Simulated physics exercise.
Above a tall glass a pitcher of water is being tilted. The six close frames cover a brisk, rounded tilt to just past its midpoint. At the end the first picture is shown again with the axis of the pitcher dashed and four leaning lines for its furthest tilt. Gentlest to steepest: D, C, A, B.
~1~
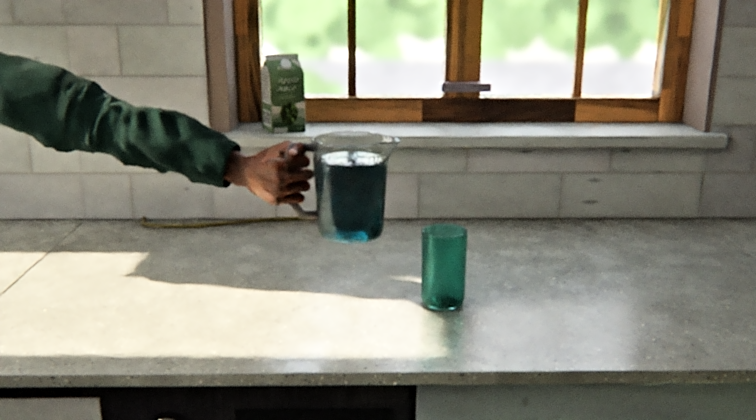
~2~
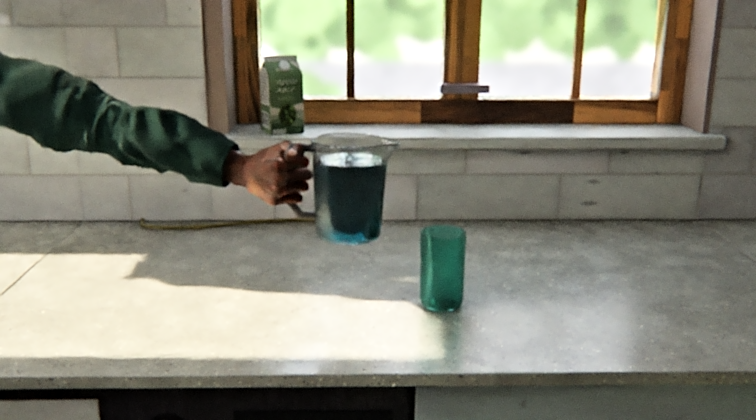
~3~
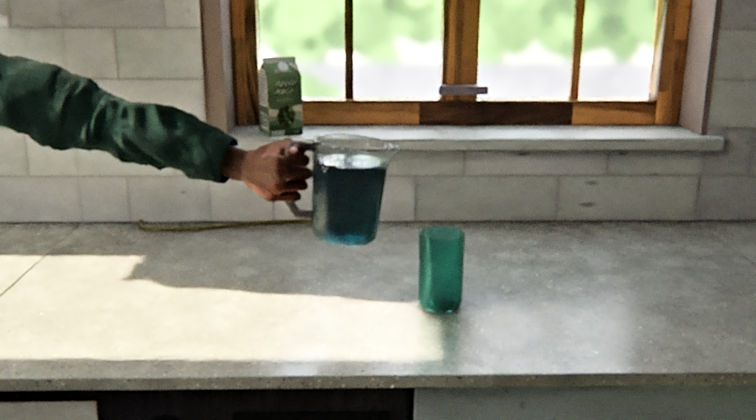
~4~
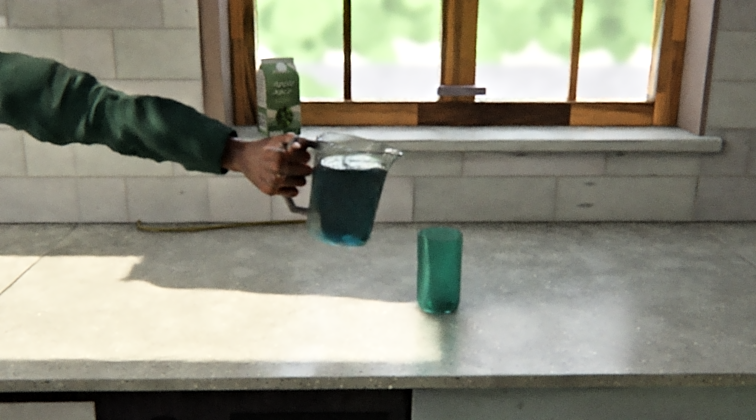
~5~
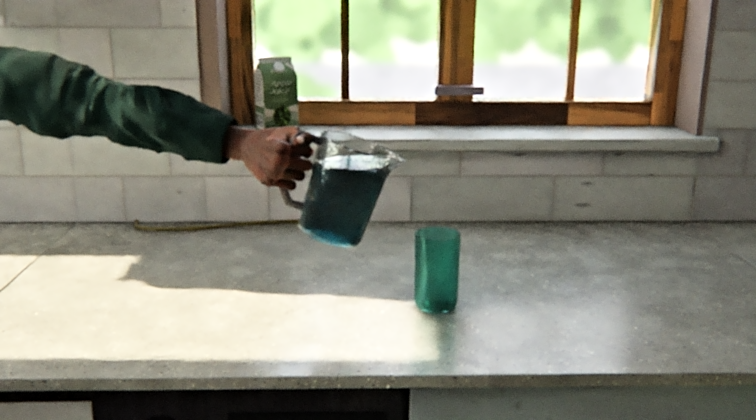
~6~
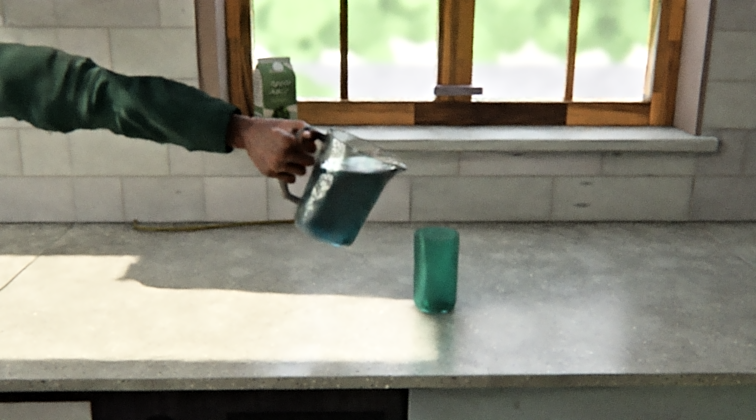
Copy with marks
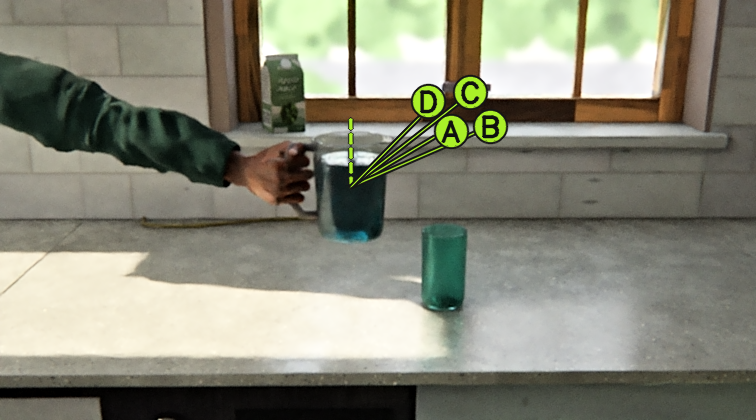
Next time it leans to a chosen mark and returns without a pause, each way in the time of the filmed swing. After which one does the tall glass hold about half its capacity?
C is best.
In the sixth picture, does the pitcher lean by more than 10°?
Yes.
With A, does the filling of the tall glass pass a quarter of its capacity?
Yes, it does.
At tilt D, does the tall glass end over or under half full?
Under.
On the marked copy, A at (434, 137); B at (474, 133); C at (457, 103); D at (419, 117).
For tilt A, the tall glass ends with about 73 % of what it can hold.
For tilt B, the tall glass ends with about 93 % of what it can hold; 4 % of the water is spilt.
For tilt C, the tall glass ends with about 50 % of what it can hold.
For tilt D, the tall glass ends with about 31 % of what it can hold.
